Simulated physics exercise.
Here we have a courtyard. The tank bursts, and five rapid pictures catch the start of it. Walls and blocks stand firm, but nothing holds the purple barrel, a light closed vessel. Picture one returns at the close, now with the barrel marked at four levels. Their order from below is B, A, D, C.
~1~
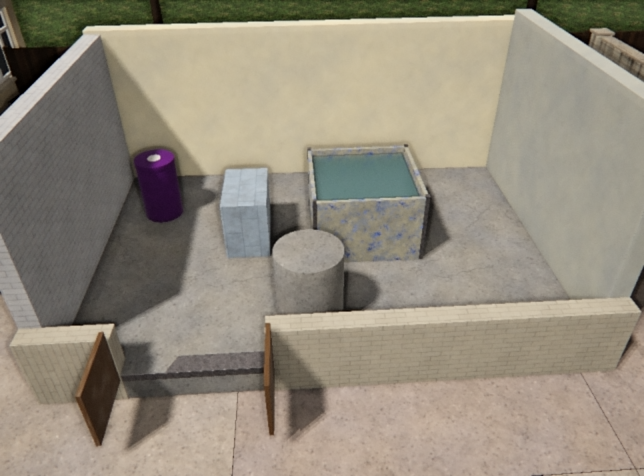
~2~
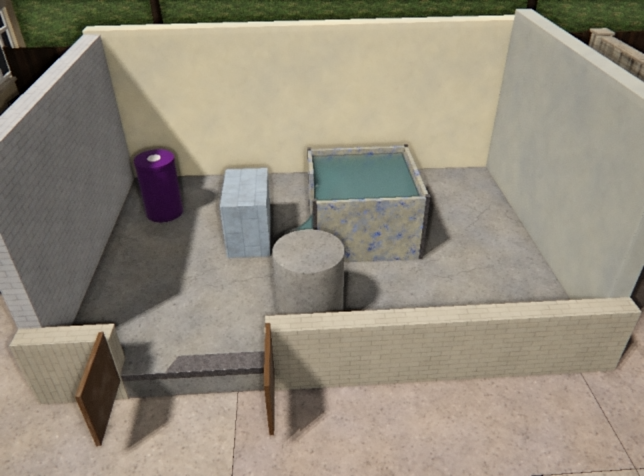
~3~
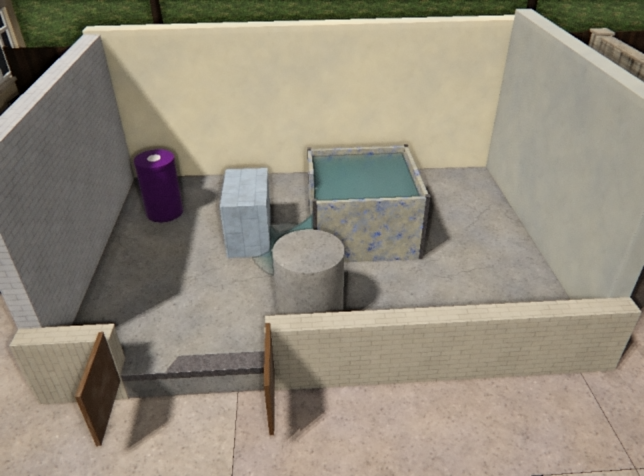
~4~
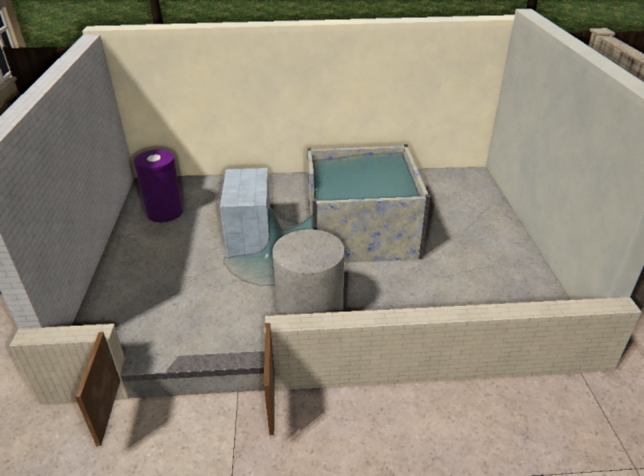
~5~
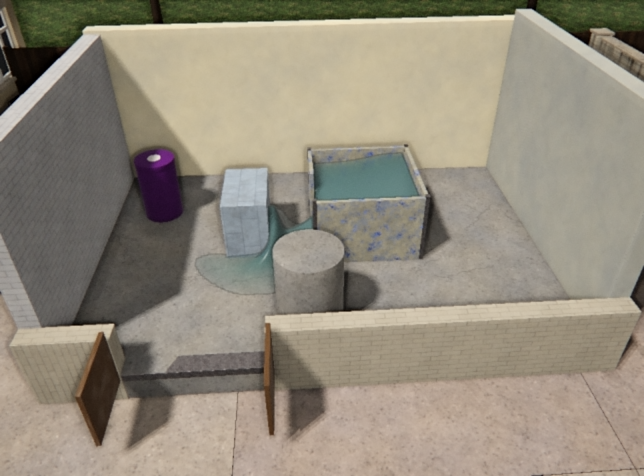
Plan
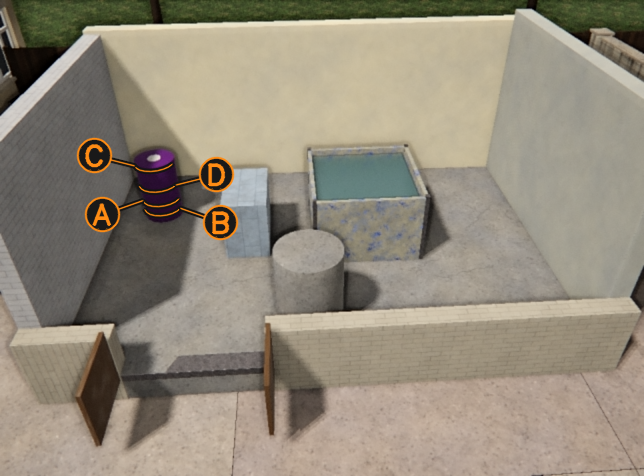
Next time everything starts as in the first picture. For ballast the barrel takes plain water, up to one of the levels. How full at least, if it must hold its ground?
Take B.
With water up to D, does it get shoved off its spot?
No, not at all.
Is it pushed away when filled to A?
No.
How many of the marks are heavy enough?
All of them.
On the marked copy, A at (158, 206); B at (160, 215); C at (150, 171); D at (155, 192); from the bottom up B, A, D, C.
With A, it does not move.
With B, it does not move.
With C, it does not move.
With D, it does not move.
